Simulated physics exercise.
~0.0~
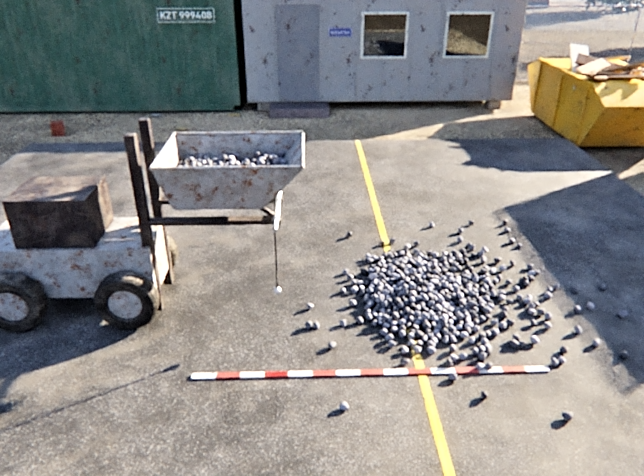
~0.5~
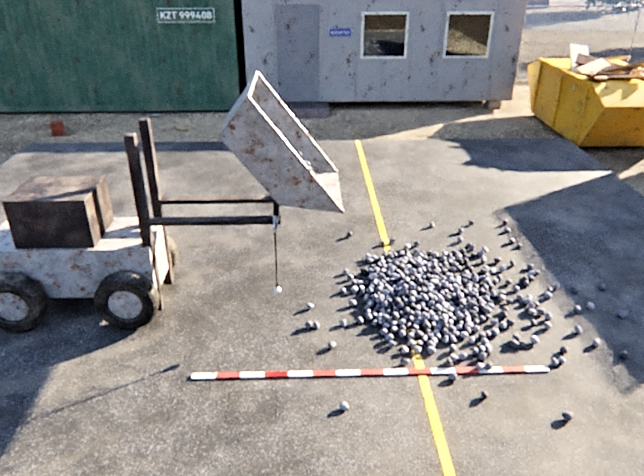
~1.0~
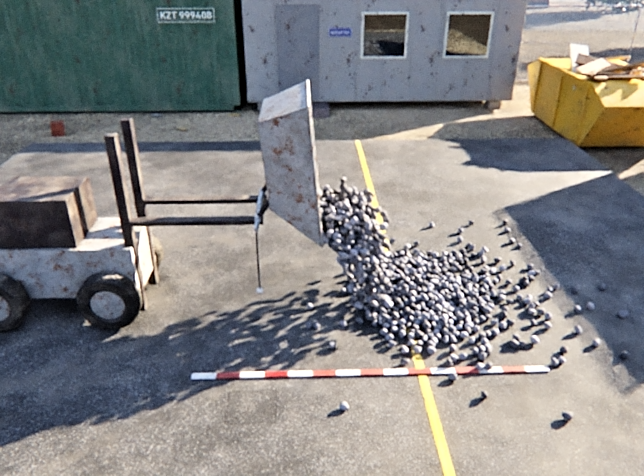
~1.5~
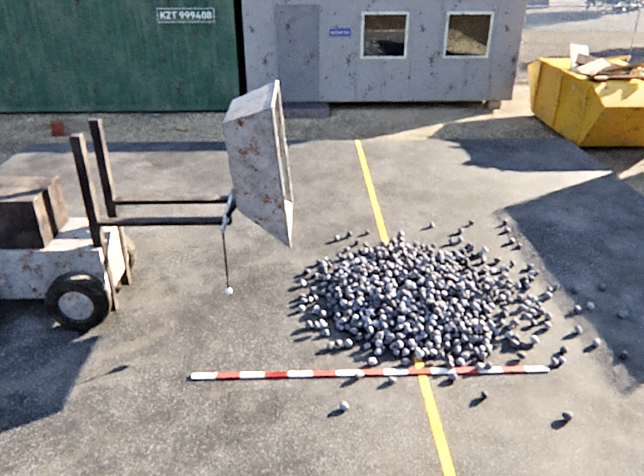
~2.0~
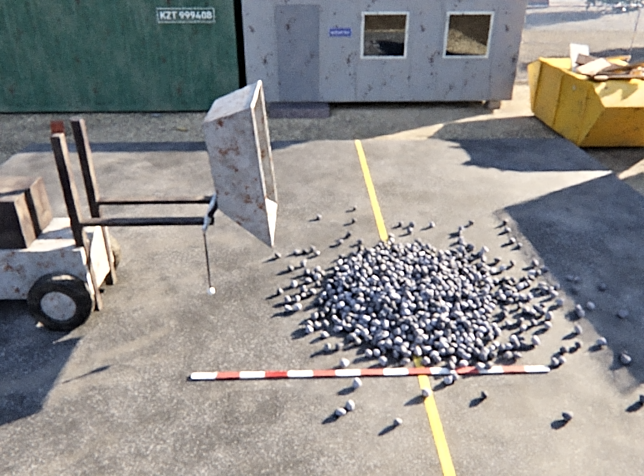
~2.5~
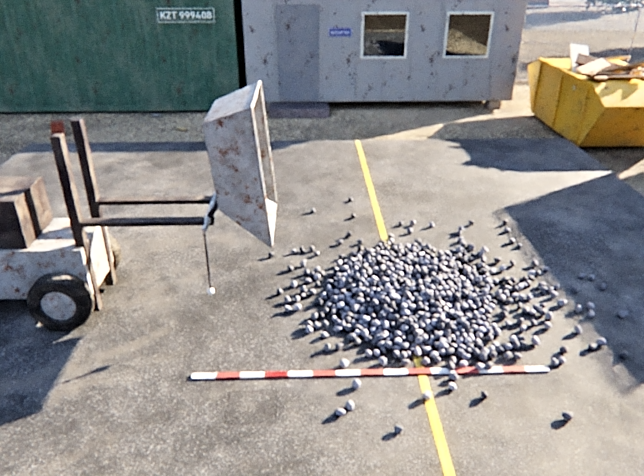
A forklift with a rusty, pale tipping skip full of grey stones stands at the left of a paved yard, seen from above by a still camera. To its right, a dark heap of similar stones lies across a yellow painted line, behind a red and white striped staff, with a green container, grey cabin and yellow skip beyond. The raised skip tips steeply to the right, and the stones pour onto the heap's near-left side as the machine backs away leftward. The emptied skip stays tilted, and the broader heap settles on both sides of the line.
